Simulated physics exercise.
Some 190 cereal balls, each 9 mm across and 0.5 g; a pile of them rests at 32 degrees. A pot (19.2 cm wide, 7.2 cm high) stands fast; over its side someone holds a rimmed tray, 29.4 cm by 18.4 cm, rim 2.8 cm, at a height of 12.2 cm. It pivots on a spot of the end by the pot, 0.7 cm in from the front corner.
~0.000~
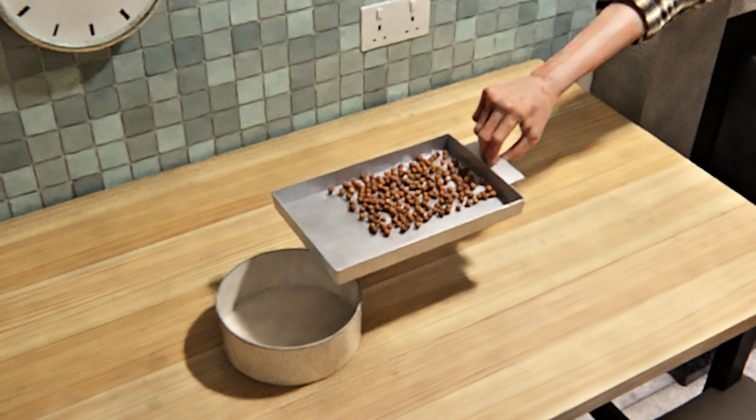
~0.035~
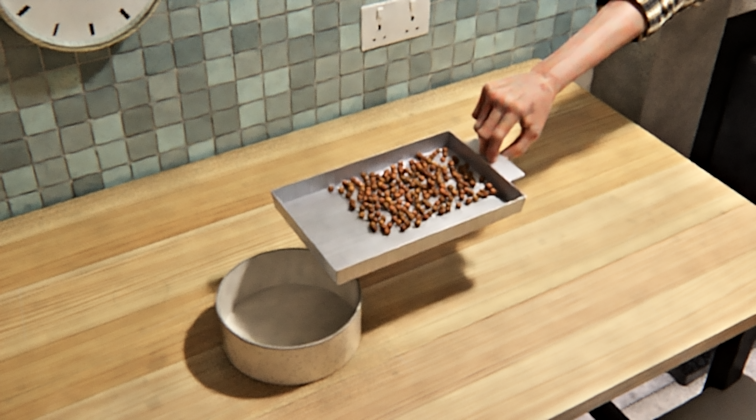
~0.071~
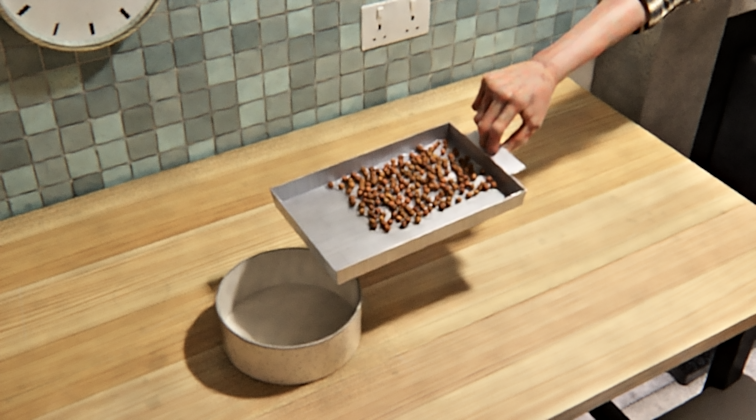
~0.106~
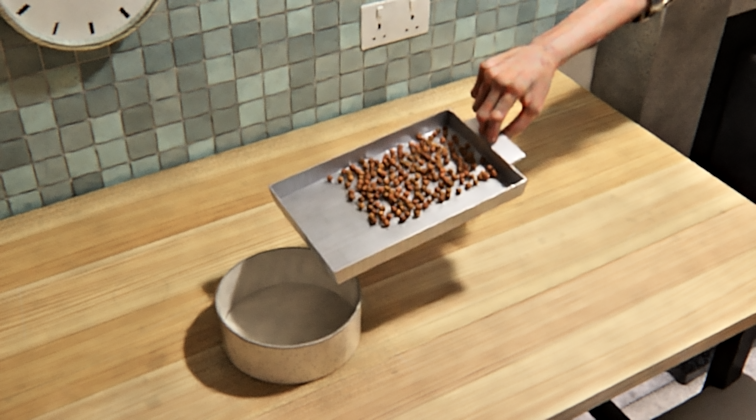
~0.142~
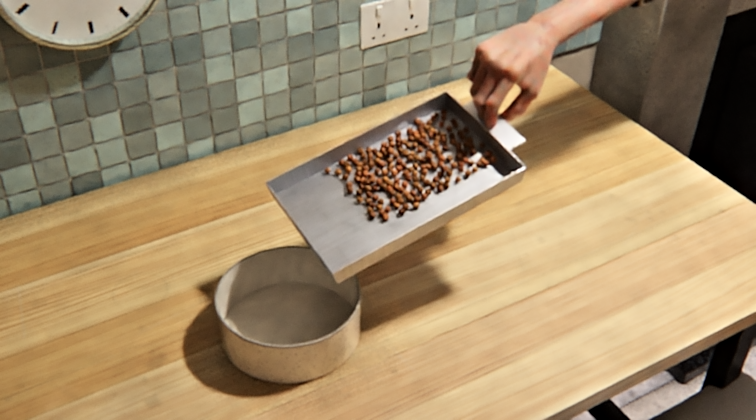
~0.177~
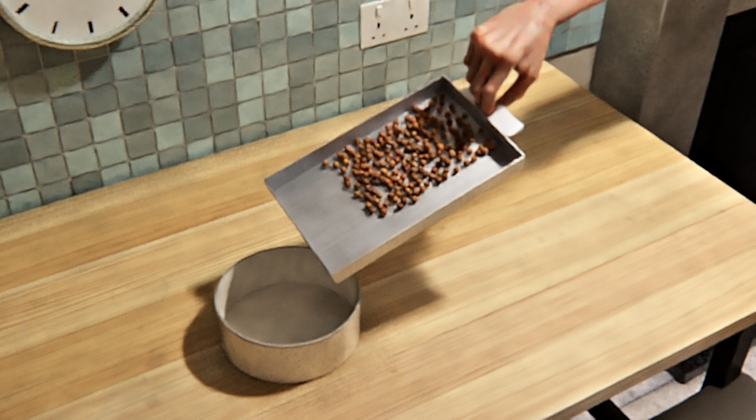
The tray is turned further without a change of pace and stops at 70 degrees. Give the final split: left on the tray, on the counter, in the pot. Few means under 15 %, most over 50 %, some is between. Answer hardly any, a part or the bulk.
Tray: A part, counter: A part, pot: A part.
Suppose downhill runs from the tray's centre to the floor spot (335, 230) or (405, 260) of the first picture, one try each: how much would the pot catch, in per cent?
Some 35 and 0 per cent.
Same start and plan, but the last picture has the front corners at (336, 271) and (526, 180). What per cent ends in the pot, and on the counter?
Pot 5, counter 30.
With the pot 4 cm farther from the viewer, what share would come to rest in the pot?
Then about 5 per cent.
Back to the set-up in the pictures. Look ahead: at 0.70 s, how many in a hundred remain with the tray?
Roughly 35 per cent.
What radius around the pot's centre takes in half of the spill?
Roughly 24 cm.
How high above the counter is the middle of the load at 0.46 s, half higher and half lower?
About 24 cm.
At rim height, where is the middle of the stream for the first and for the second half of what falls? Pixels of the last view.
First near (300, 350), later near (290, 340).
After 0.35 s, tilt 47 degrees; the tray holds 100 %, the pot 0 %.
After 0.46 s, tilt 64 degrees; the tray holds 100 %, the pot 0 %.
Then, at 0.70 s, tilt 70 degrees; the tray holds 35 %, the pot 20 %.
By 1.6 s all is still; tray 35 %, counter 40 %, pot 30 %.
